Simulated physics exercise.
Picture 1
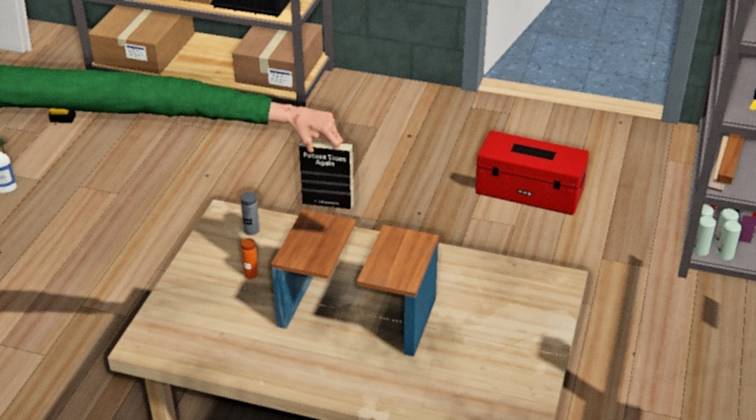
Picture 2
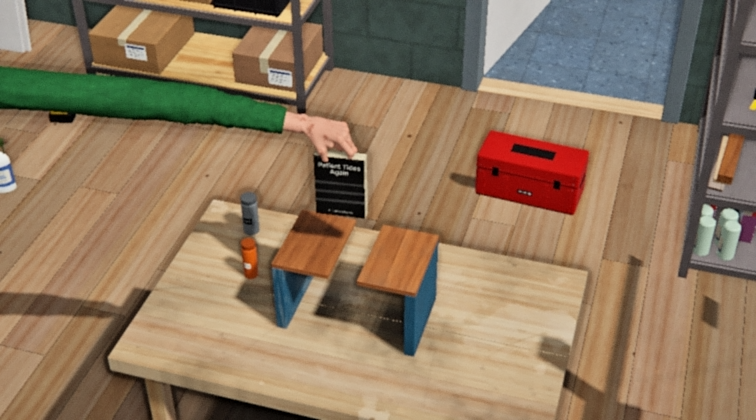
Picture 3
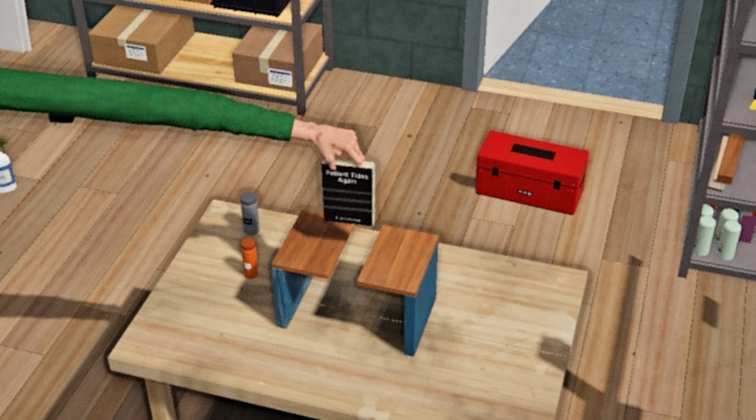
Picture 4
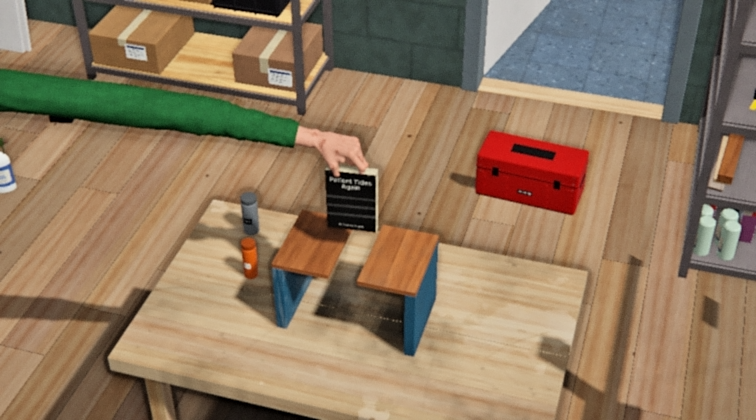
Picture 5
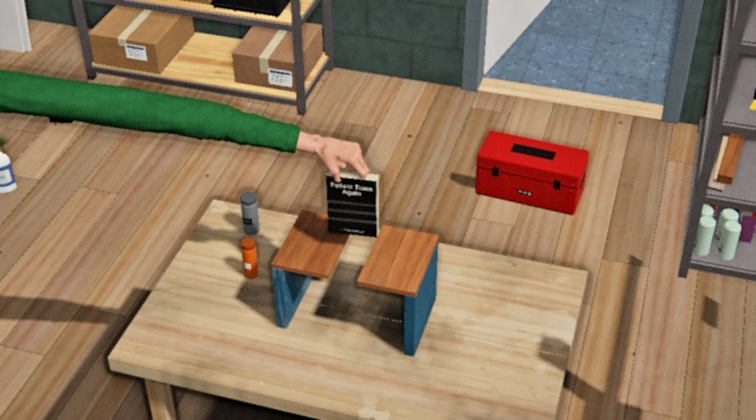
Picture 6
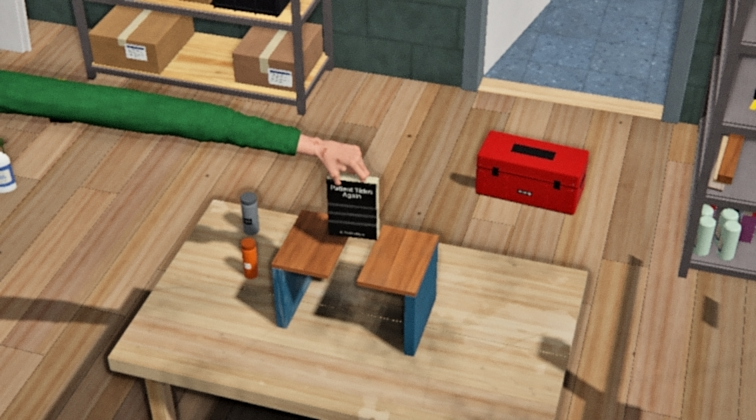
A hand carries a black book rightward over a gapped wooden stand and holds it still.
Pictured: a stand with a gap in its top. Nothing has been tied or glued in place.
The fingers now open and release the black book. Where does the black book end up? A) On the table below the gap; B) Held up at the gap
(B) Held up at the gap.
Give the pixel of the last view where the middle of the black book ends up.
In the last picture, near pixel (353, 222).
Then, 0.20 s past the last view, black book displaced a little near (353, 221).
Then, 0.30 s past the last view, black book resting near (355, 220).
Finally, moved from the start, black book; the other 2 still in place. Final places as the last picture's camera would see them, black book near (353, 222). The book lodges.
